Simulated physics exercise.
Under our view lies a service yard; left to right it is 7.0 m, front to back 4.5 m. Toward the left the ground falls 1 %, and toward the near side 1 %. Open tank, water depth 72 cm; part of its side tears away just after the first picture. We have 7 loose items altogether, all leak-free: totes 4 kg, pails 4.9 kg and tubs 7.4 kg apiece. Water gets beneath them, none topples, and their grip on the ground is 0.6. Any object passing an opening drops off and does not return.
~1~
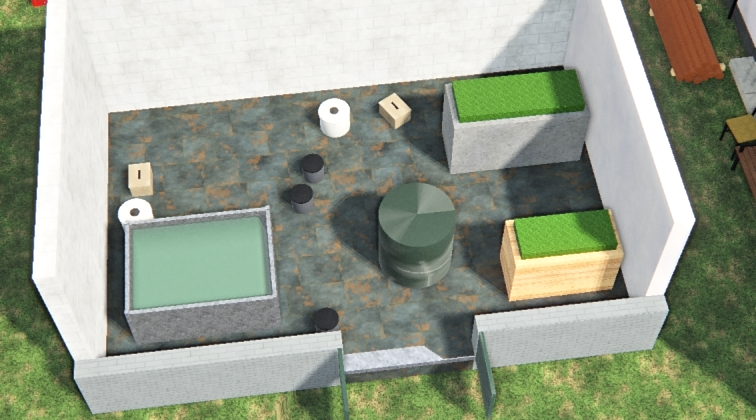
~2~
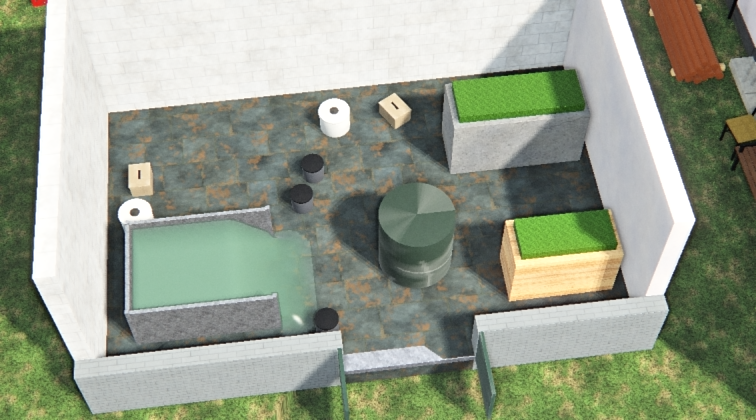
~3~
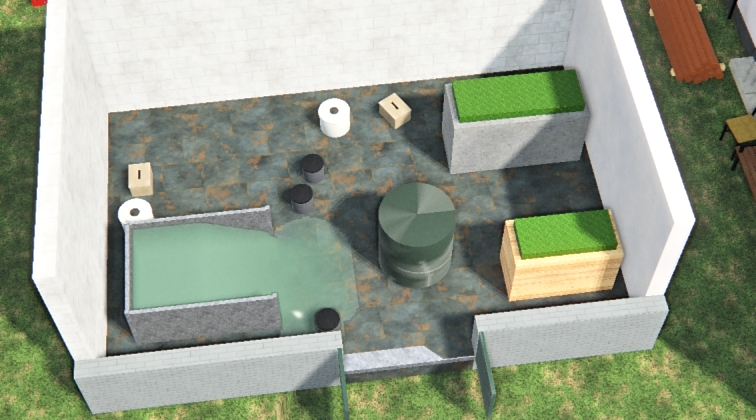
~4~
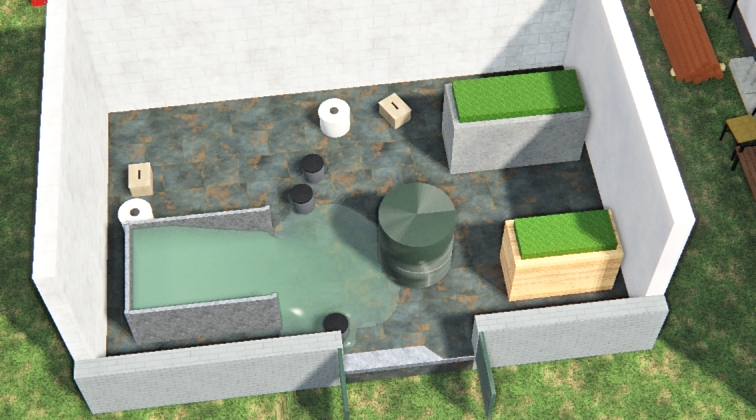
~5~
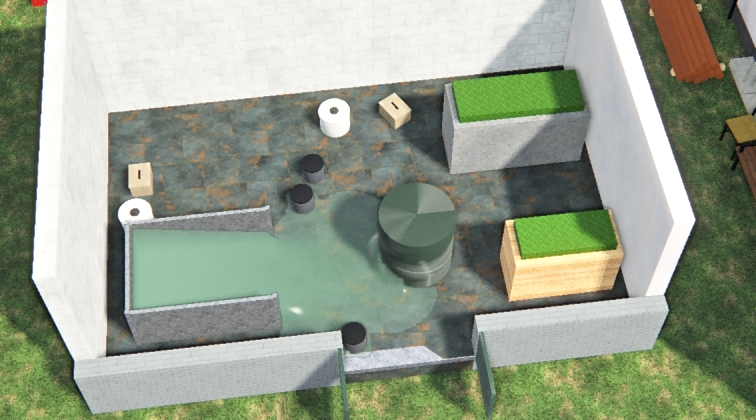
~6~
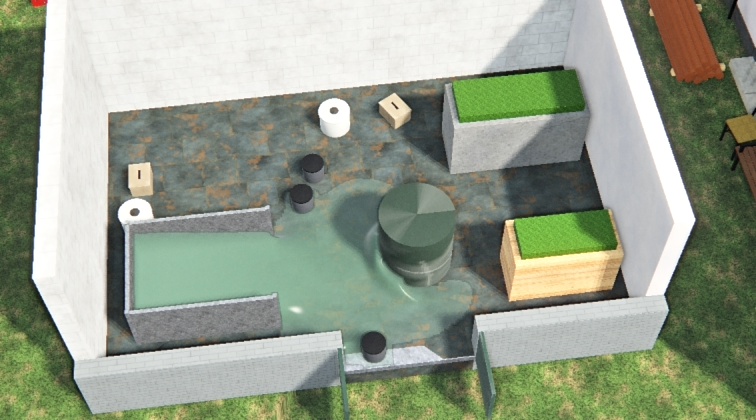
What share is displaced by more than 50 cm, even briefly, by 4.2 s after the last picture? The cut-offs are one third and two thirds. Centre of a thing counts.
The share is between one third and two thirds.
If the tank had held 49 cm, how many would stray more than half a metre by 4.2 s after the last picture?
Count under that change: 2.
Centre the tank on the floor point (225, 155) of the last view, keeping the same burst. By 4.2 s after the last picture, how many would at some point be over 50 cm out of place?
Result: 3.
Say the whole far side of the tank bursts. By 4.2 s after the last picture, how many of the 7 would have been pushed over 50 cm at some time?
You'd get 6 in that case.
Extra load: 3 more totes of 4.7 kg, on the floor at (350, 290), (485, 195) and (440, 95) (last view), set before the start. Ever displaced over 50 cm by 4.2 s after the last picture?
Reading them off in order: Clears the mark, clears the mark, clears the mark.
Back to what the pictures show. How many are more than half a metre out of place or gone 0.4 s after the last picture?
By that point, 1.
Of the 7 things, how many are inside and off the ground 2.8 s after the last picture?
At that time, 2.
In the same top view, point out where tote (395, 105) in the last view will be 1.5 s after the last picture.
About pixel (391, 78).
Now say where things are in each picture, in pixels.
The first picture shows a pail at (327, 318) rests on the ground; a pail at (302, 193) rests on the ground; water covers 2.3 m2; 0 of 7 have shifted.
The second picture shows a pail at (327, 318), on the bottom; a pail at (302, 193), on the bottom; 3.1 m2 under water; 0 of 7 have shifted.
The third picture shows a pail at (328, 319), on the bottom; a pail at (302, 193), on the bottom; water covers 4.1 m2; 0 of 7 have shifted.
The fourth picture shows a pail at (336, 323), on the bottom, 14 cm from its start; a pail at (302, 193), on the bottom; water covers 5.3 m2; 1 of 7 have shifted.
The fifth picture shows a pail at (354, 333), on the bottom, 41 cm from its start; a pail at (302, 193) rests on the ground; water covers 6.1 m2; 1 of 7 have shifted.
The sixth picture shows a pail at (374, 342), on the bottom, 70 cm from its start; a pail at (302, 193) rests on the ground; 7.1 m2 under water; 1 of 7 have shifted.
Then, 0.4 s after the last picture 1 of 7 are over 50 cm from their spots; 0 afloat.
Then, 1.5 s after the last picture 2 of 7 are over 50 cm from their spots; 1 afloat.
Then, 2.8 s after the last picture 2 of 7 are over 50 cm from their spots; 2 afloat.
Then, 4.2 s after the last picture 3 of 7 are over 50 cm from their spots, and 3 have been at some point; 0 afloat.
